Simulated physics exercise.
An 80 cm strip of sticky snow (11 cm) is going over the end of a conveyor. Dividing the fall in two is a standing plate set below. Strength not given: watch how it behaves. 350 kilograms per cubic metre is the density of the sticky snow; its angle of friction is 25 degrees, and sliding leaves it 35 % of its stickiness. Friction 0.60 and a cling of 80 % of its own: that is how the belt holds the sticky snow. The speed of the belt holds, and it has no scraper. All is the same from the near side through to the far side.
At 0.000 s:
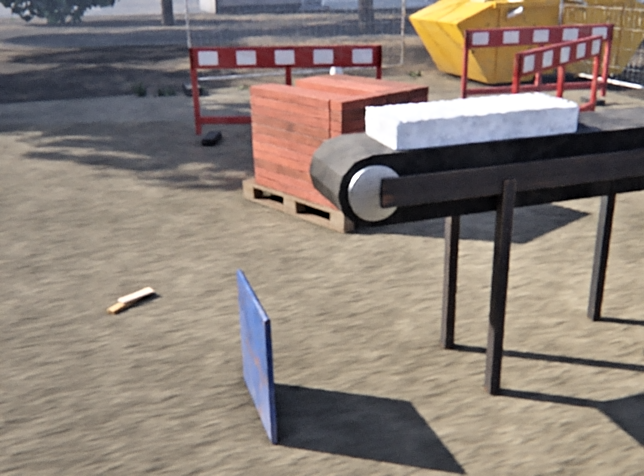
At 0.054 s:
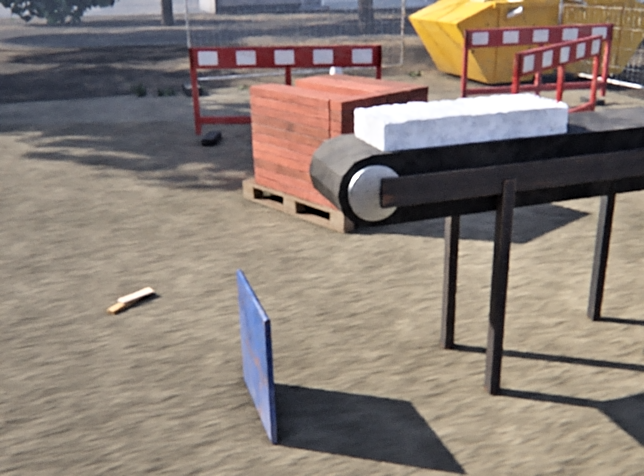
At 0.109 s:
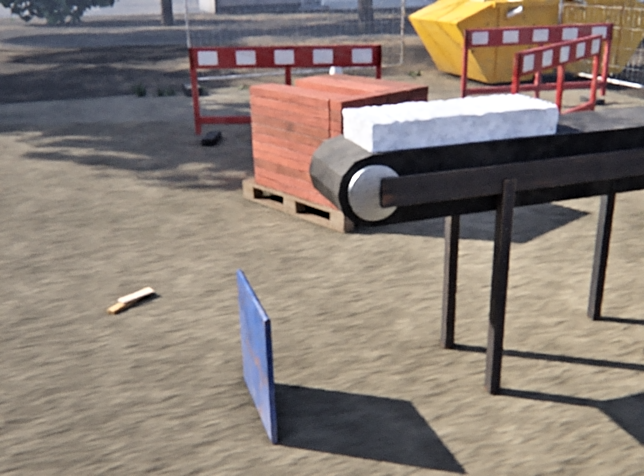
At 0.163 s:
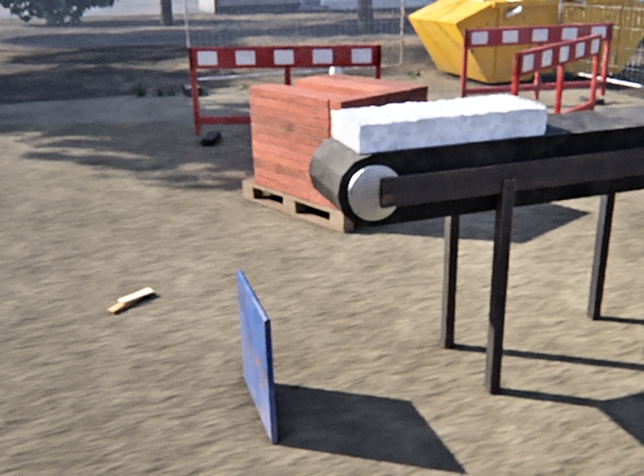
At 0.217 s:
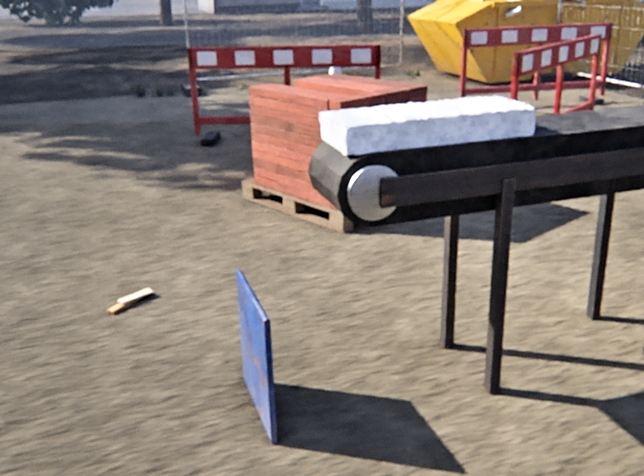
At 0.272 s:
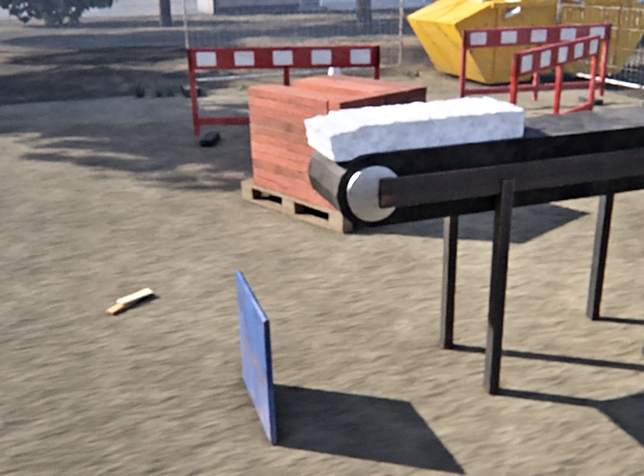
White slab of snow riding a black conveyor belt slowly leftward, its front end reaching the roller and jutting slightly past it.
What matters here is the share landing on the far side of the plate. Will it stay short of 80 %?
Yes, it stays under 80 %.
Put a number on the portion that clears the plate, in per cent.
I'd put it near 25 %.
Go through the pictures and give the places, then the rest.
The first picture shows front end of the sticky snow at (397, 138).
The second picture shows front end of the sticky snow at (385, 125).
The third picture shows front end of the sticky snow at (372, 135).
The fourth picture shows front end of the sticky snow at (359, 137), 5 % of it past the top of the roller, in one piece.
The fifth picture shows front end of the sticky snow at (346, 135), 12 % of it past the top of the roller, in one piece.
The sixth picture shows front end of the sticky snow at (331, 141), 18 % of it past the top of the roller, cracking.
By 0.53 s, 0 % is beyond the plate's line.
By 0.83 s, 7 % is beyond the plate's line.
By 1.13 s, 17 % is beyond the plate's line.
By 1.43 s, 27 % is beyond the plate's line.
By 2.65 s, at the end, 26 % is beyond the plate's line.
